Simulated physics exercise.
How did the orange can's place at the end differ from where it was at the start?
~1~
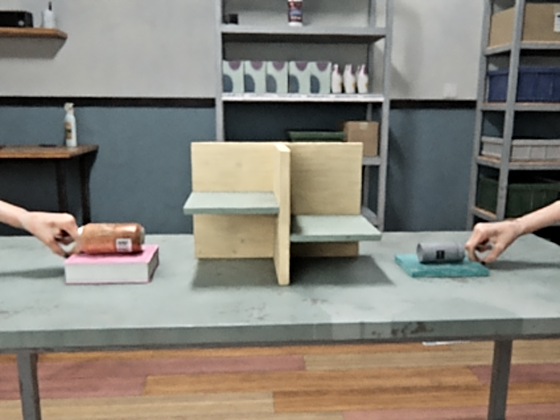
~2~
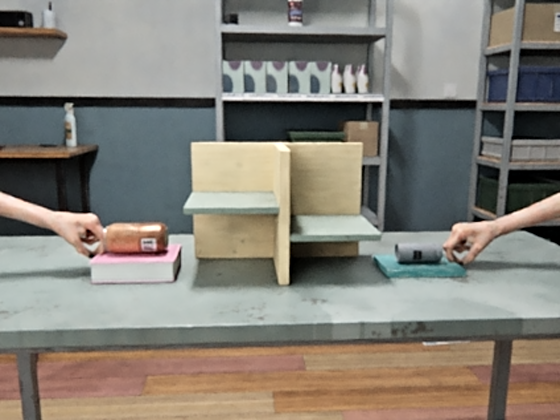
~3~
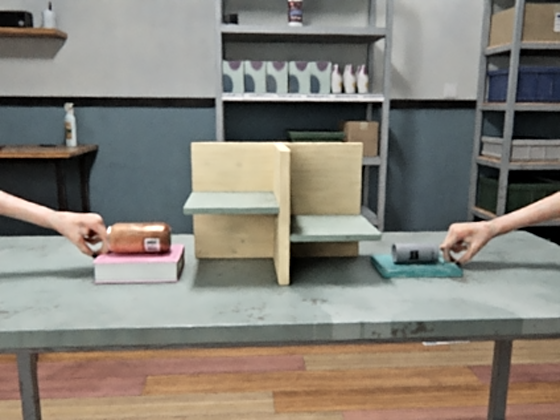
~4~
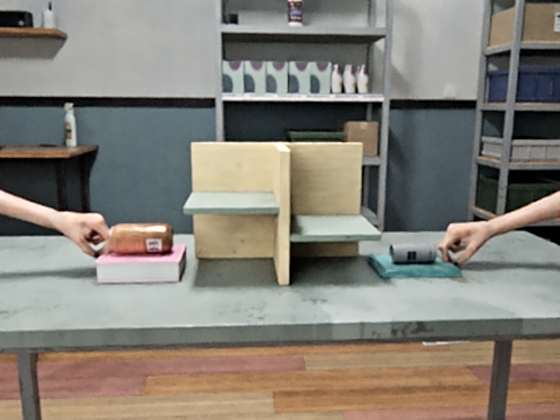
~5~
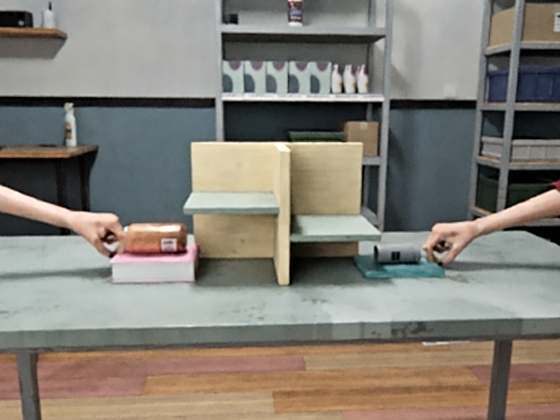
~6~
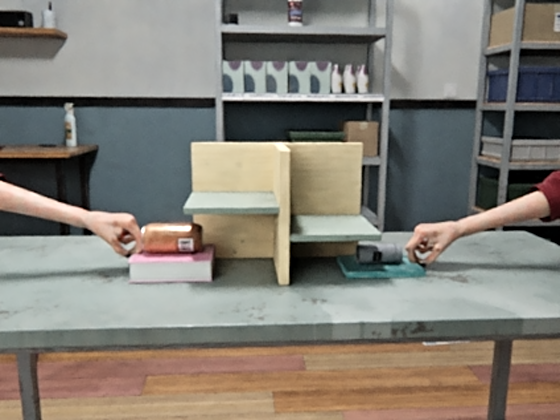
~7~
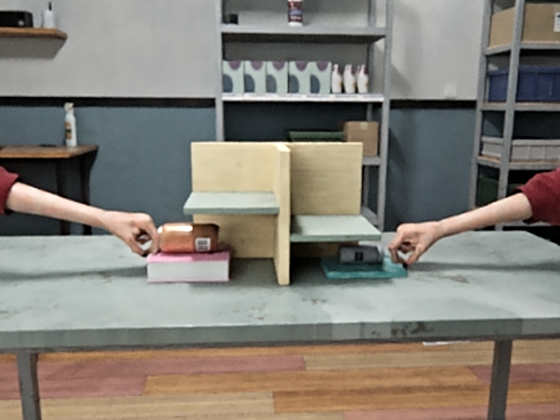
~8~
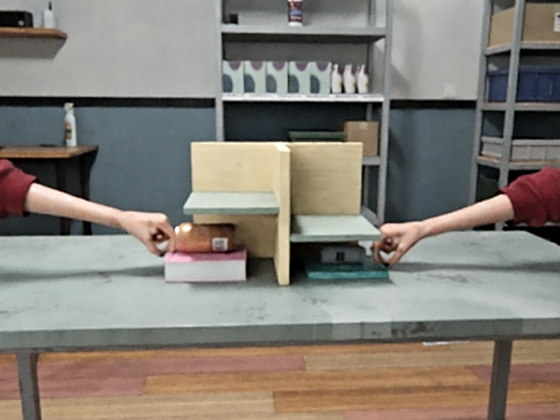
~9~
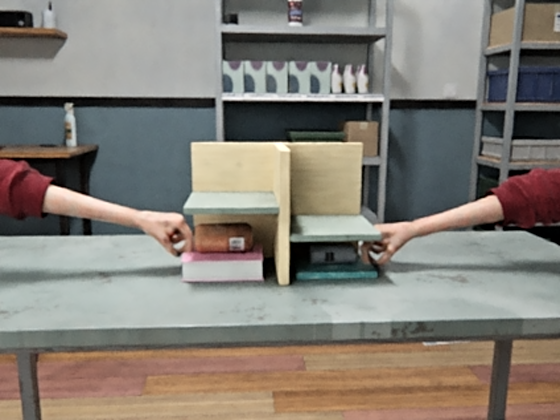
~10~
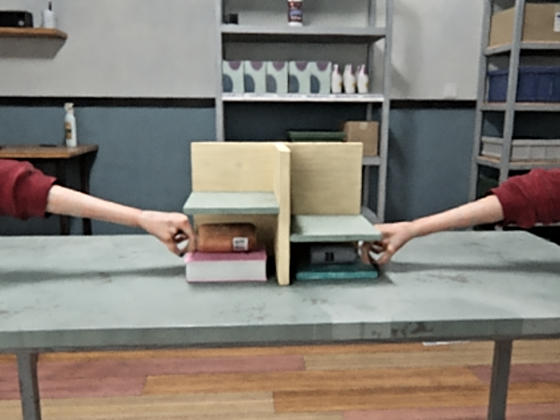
At the start the orange can was out on the left part of the table, and by the end it had moved right and lay under the left shelf of the stand.
